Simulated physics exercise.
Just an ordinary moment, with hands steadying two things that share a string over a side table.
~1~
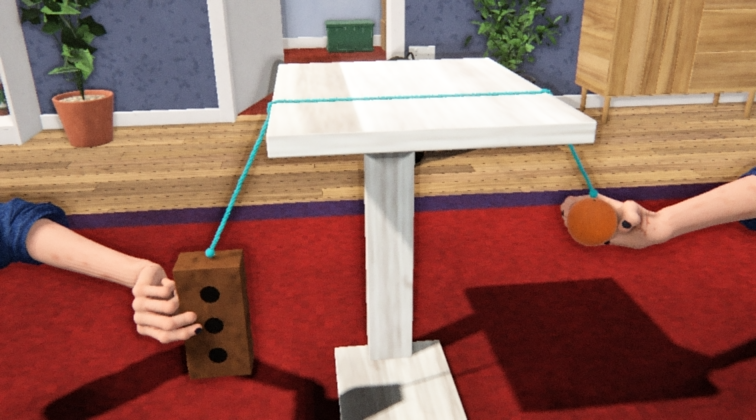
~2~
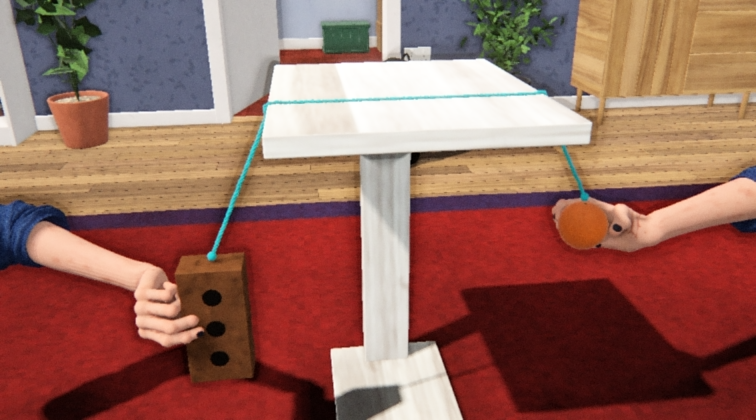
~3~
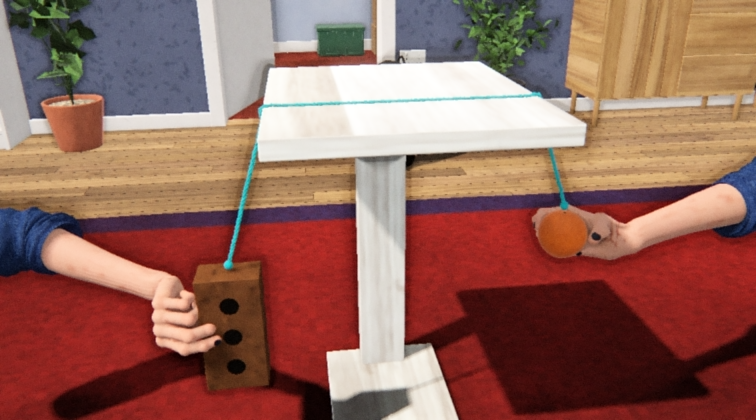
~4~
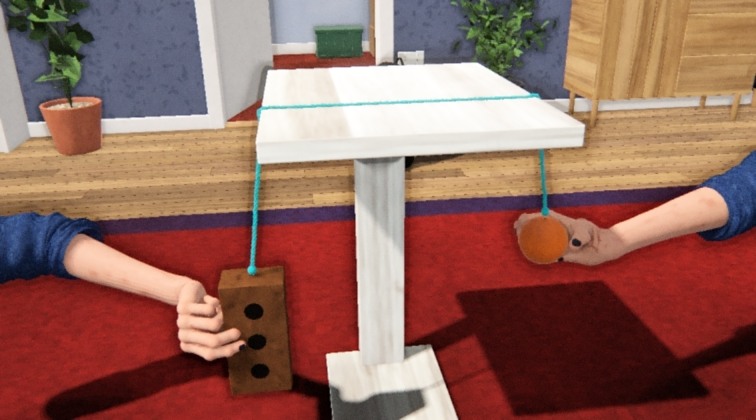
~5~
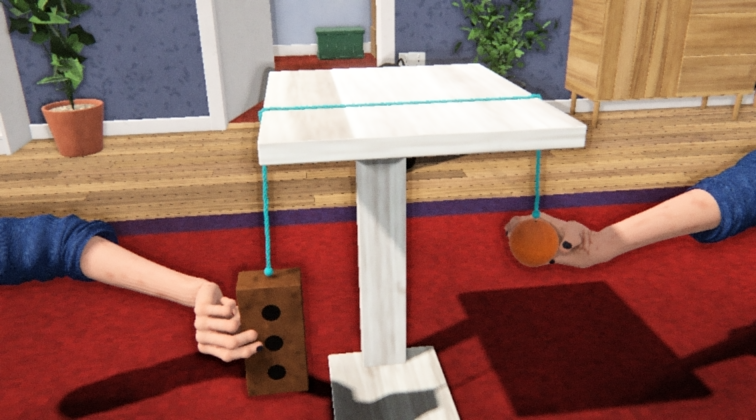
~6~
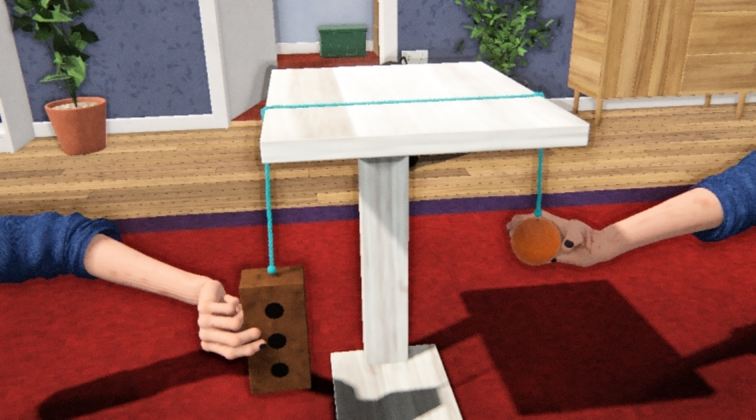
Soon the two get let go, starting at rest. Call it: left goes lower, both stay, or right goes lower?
Left goes lower.
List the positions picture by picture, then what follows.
In the first frame, left brick (216, 315); right orange (592, 222); string over the top (392, 98).
In the second frame, left brick (218, 319); right orange (583, 225).
In the third frame, left brick (234, 327); right orange (562, 234).
In the fourth frame, left brick (258, 331); right orange (543, 240).
In the fifth frame, left brick (275, 333); right orange (534, 242).
In the sixth frame, left brick (278, 330); right orange (536, 241); string over the top (385, 103).
Then, 0.46 s on from there, left brick down on the floor; right orange pulled up onto the top.
Then, 0.98 s on from there, left brick down on the floor; right orange down on the floor.
In the end, left brick down on the floor; right orange down on the floor. The string goes down on the left.
